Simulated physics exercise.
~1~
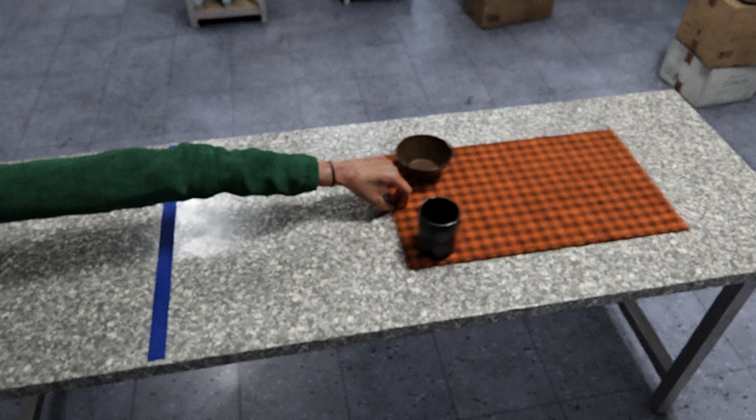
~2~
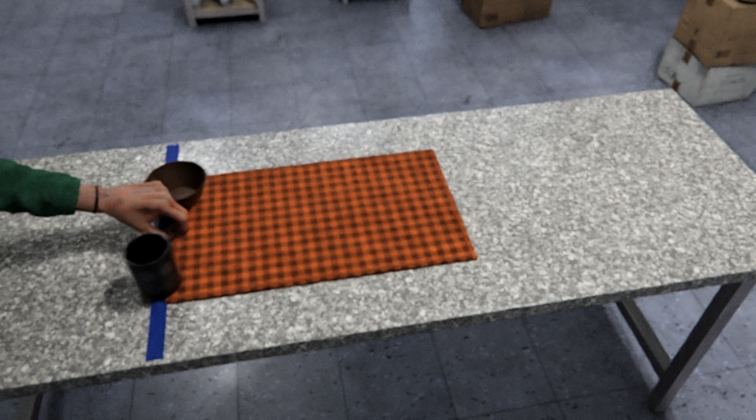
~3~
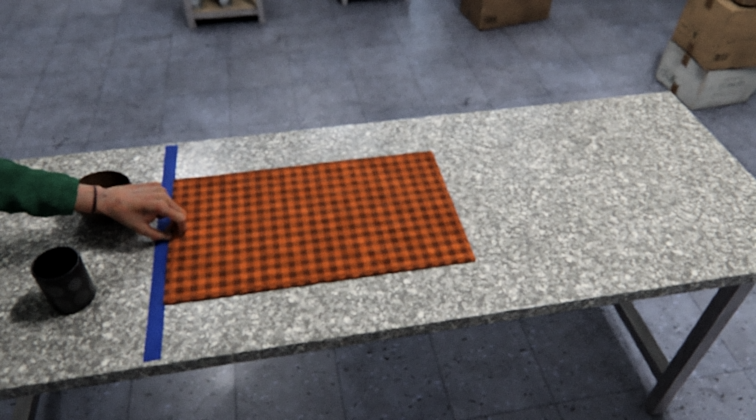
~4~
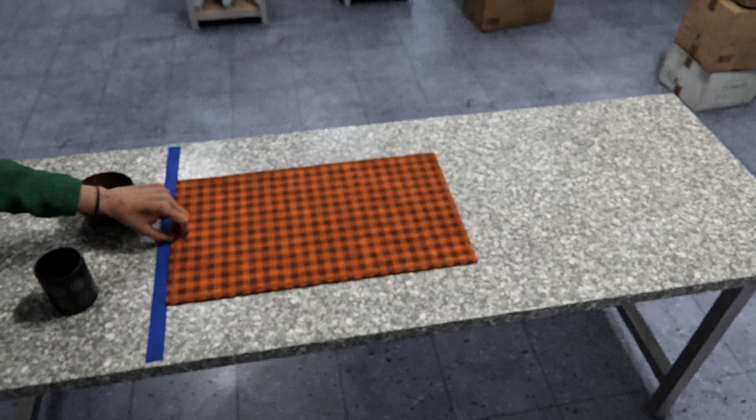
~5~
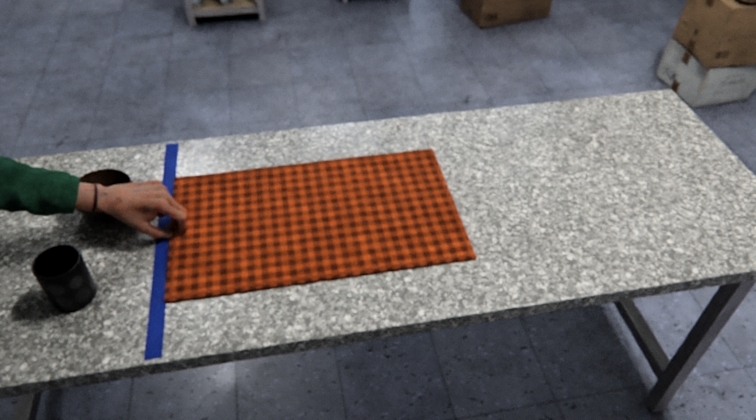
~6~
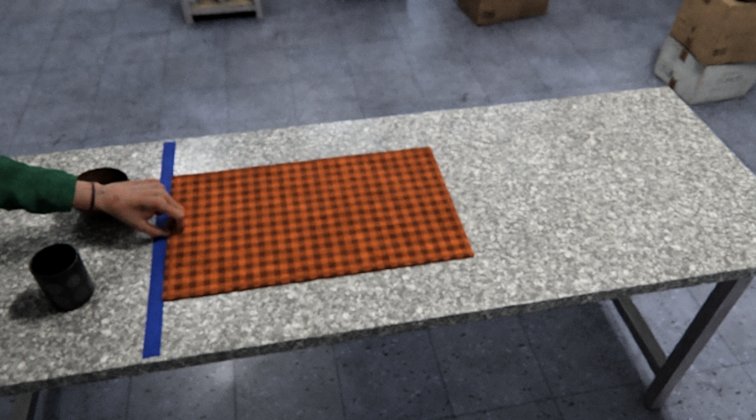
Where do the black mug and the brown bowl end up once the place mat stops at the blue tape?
Both end up off the mat, on the bare table to the left of the blue tape, with the black mug still standing upright.
